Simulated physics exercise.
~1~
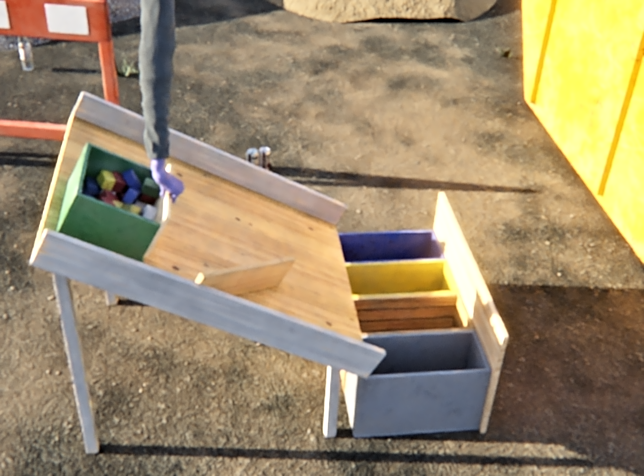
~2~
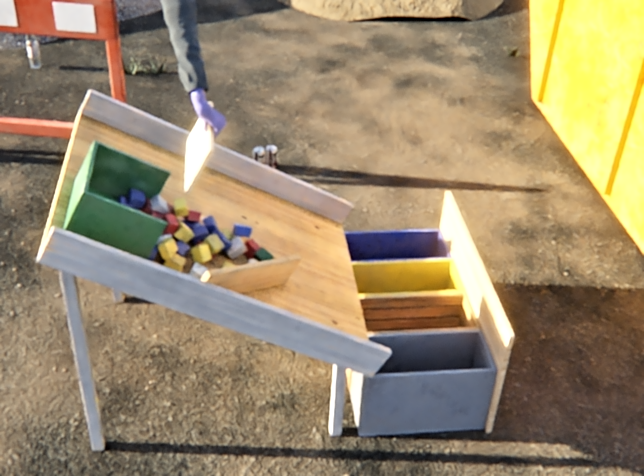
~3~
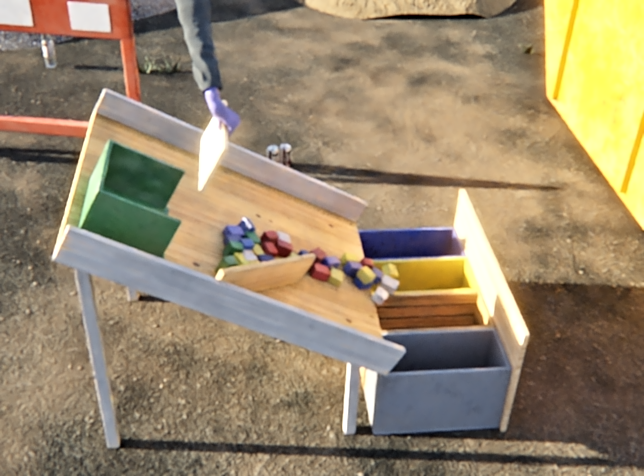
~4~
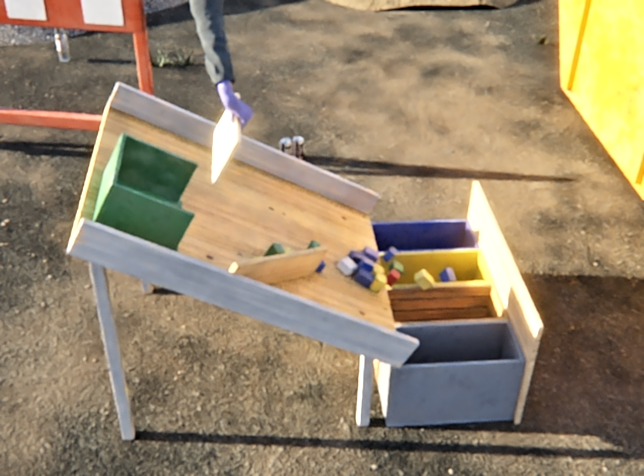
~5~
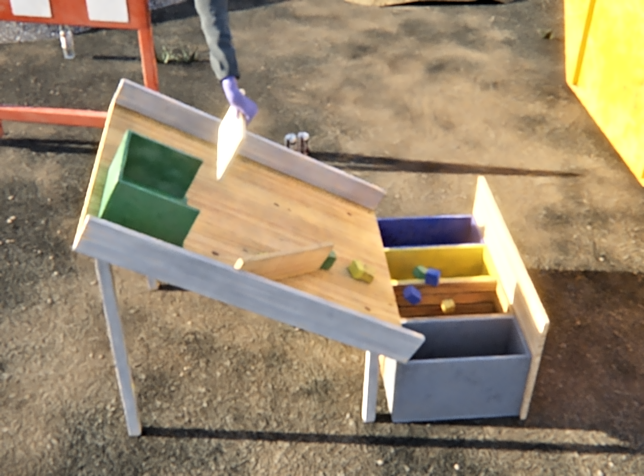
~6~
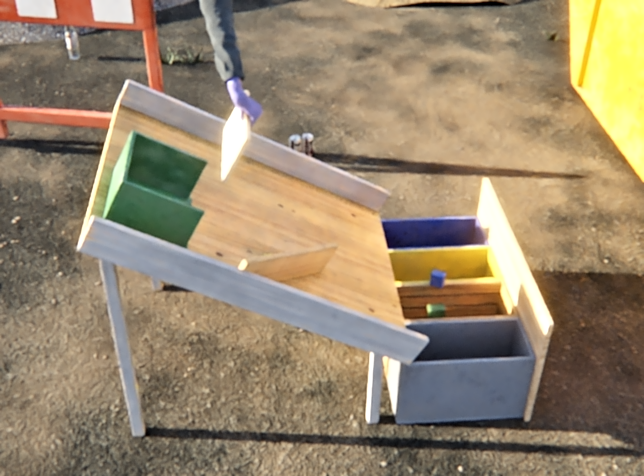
Colourful toy bricks tumble from the green pen down the ramp into yellow and wooden bins.
